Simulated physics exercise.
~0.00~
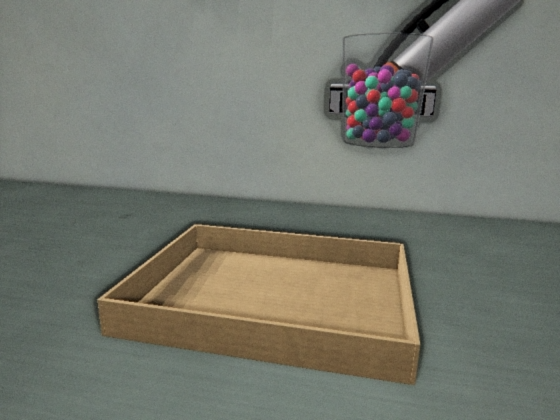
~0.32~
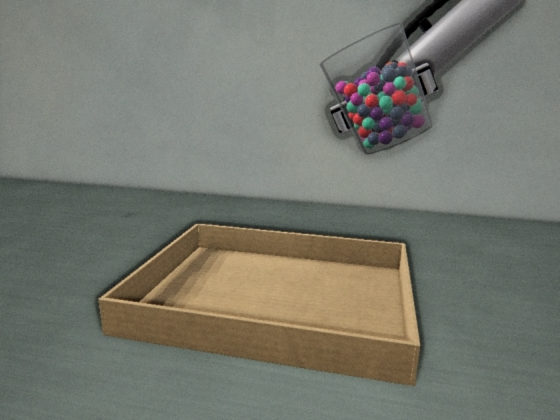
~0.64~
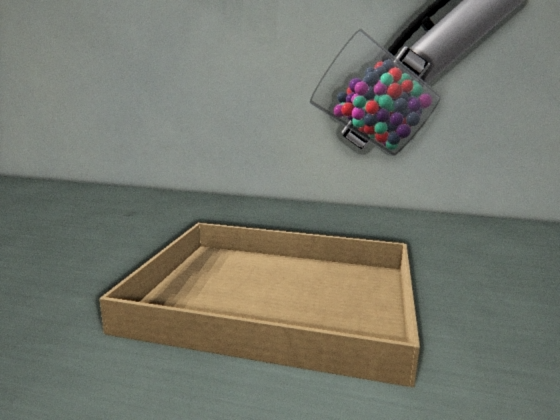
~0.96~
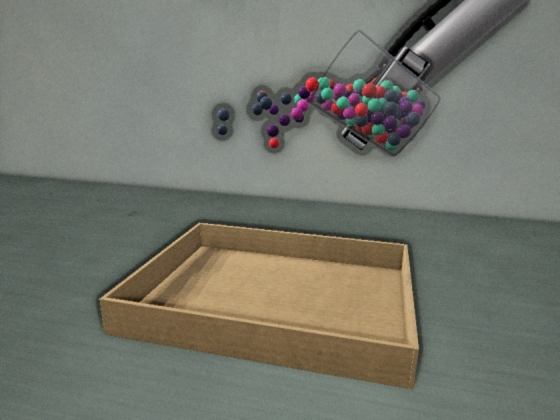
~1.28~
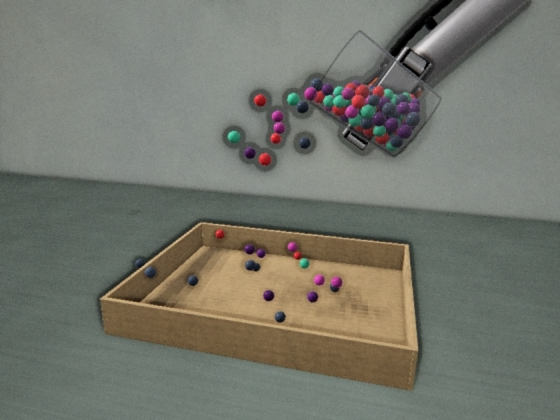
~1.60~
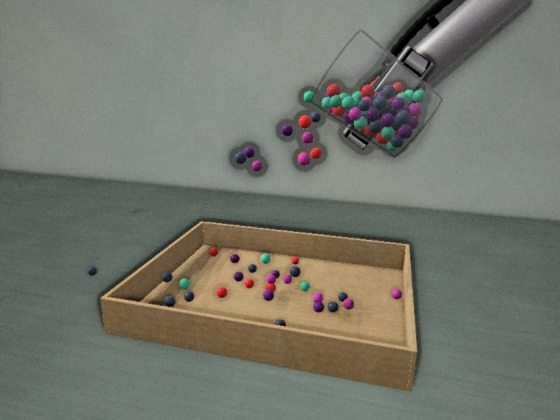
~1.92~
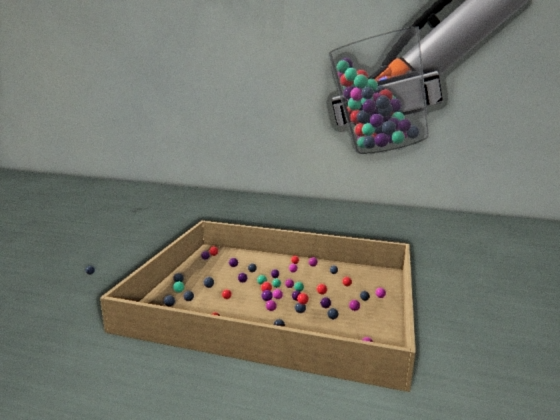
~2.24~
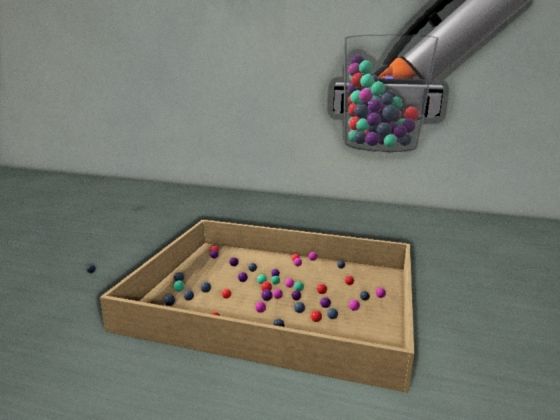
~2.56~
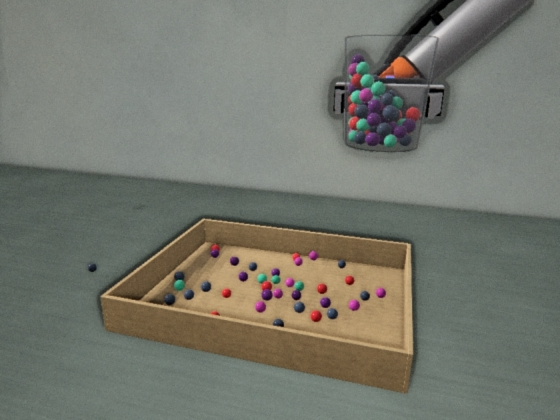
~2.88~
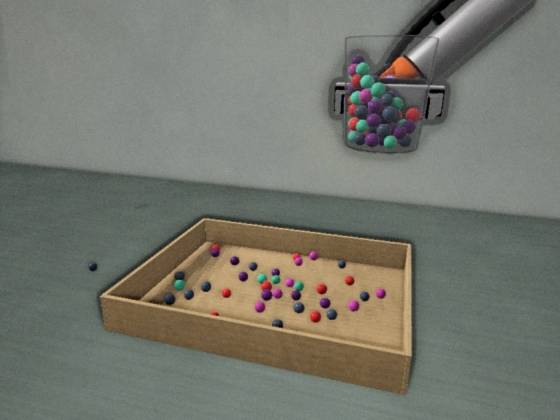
A robot gripper holds a clear tumbler of small round sweets in red, green, purple, magenta and dark blue above a shallow, empty wooden tray. It tips the tumbler to the left until the sweets slide up to the rim. They spill out in a loose stream, drop into the tray and scatter over its bottom, while one dark sweet lands on the table to the left. The gripper then turns the tumbler back upright, ending the pour. Finally everything rests, with most of the sweets still in the tumbler and the others spread across the tray.
